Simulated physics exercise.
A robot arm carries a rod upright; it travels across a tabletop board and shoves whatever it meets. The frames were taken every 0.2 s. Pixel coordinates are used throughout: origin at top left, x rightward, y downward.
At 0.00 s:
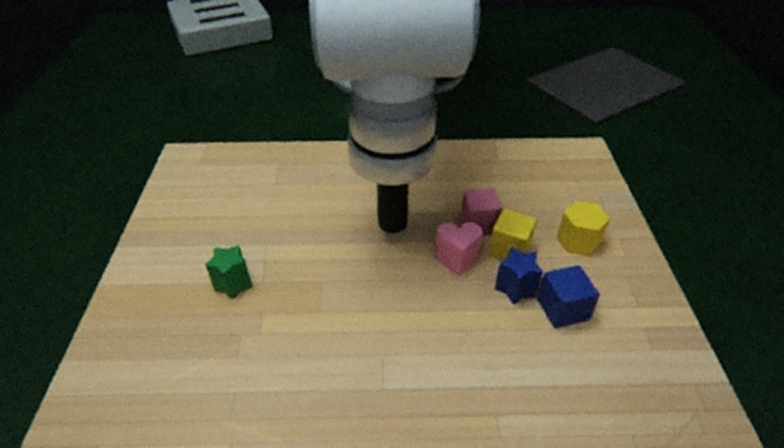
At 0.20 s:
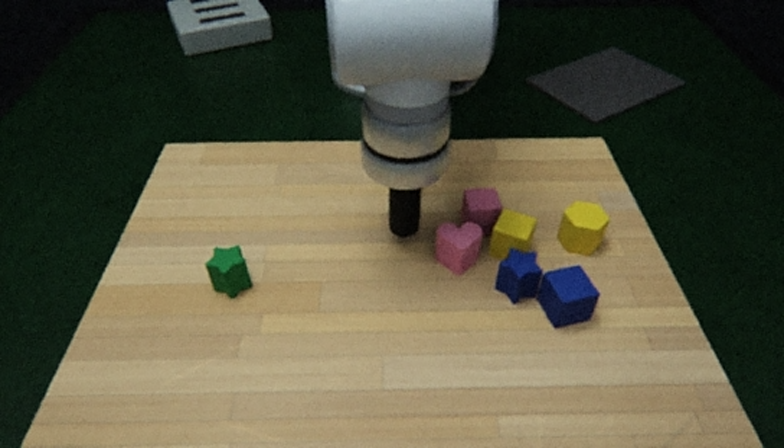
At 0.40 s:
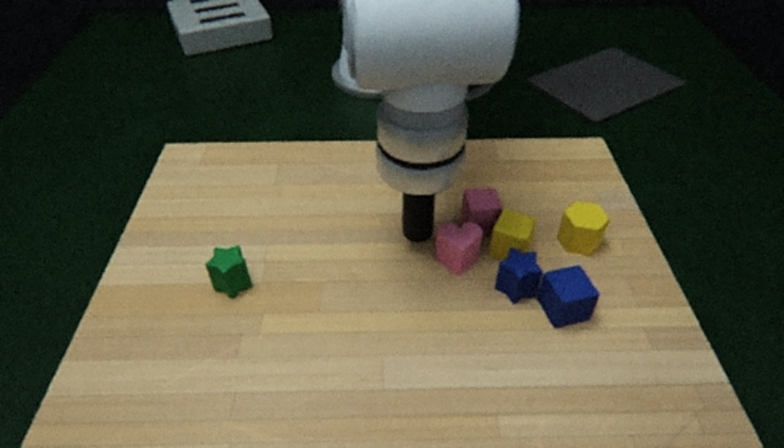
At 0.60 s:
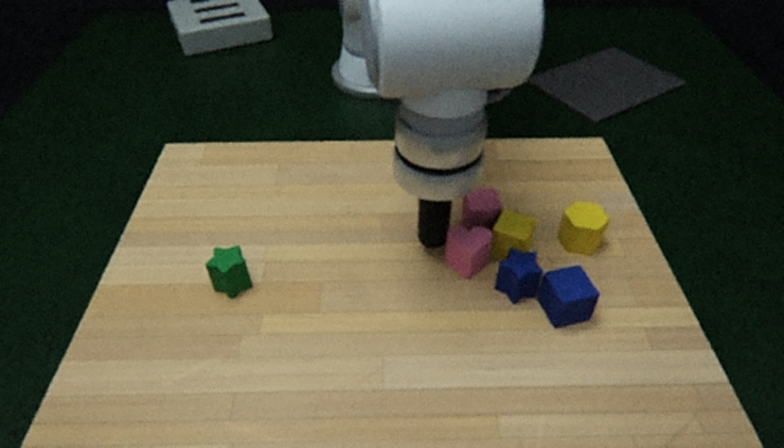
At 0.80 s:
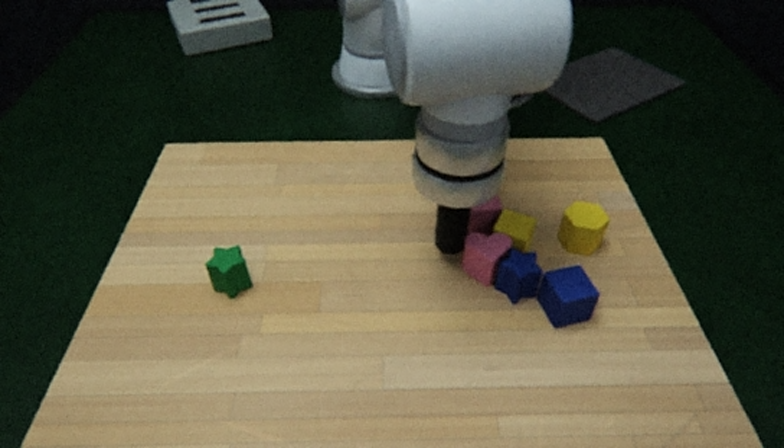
A white robotic arm with a black rod reaches down over a pale wooden board on a dark green surface, seen from a fixed, raised view in front. A green star-shaped block sits alone at left, while pink, yellow and blue blocks cluster at right. The rod slides right and slightly nearer, then pushes the pink heart-shaped block a short way right, up against the blue star.
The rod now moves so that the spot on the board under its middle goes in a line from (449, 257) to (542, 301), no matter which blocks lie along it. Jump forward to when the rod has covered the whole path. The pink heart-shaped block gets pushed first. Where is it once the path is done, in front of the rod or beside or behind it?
Expect to find it ahead of the rod.
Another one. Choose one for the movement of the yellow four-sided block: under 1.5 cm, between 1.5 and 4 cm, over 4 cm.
Band: Under 1.5 cm.
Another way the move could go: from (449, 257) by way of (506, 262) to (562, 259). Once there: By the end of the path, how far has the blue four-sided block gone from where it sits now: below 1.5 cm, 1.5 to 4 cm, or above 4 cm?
Shift of 1.5 to 4 cm.
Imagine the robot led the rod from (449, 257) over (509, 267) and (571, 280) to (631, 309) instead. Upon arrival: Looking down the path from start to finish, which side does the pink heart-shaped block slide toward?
My prediction: Rightwards.
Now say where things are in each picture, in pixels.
Lower end of the rod at (393, 224), tops of blocks, pink heart-shaped block at (460, 233), yellow four-sided block at (515, 223), blue star-shaped block at (522, 262), blue four-sided block at (572, 283), in the first picture.
Rod at (404, 228), blocks as before, in the second picture.
Rod at (418, 233), blocks as before, in the third picture.
Rod at (433, 238), pink heart-shaped block at (470, 237), in the fourth picture.
Rod at (450, 245), pink heart-shaped block at (489, 243), yellow four-sided block at (515, 223), blue star-shaped block at (522, 262), blue four-sided block at (572, 283), in the fifth picture.
On the path given first. One third of the way, rod at (481, 259); pink heart-shaped block at (522, 260); blue star-shaped block at (549, 282), turned 20° clockwise; blue four-sided block at (594, 292).
Two thirds of the way, rod at (513, 274); pink heart-shaped block at (555, 279), turned 20° clockwise; blue star-shaped block at (577, 307), turned 30° clockwise; blue four-sided block at (624, 308), turned 50° anticlockwise.
At the end, rod at (546, 289); pink heart-shaped block at (586, 299), turned 40° clockwise; yellow four-sided block not moved; blue star-shaped block at (598, 332), turned 50° clockwise; blue four-sided block at (642, 319), turned 80° anticlockwise.
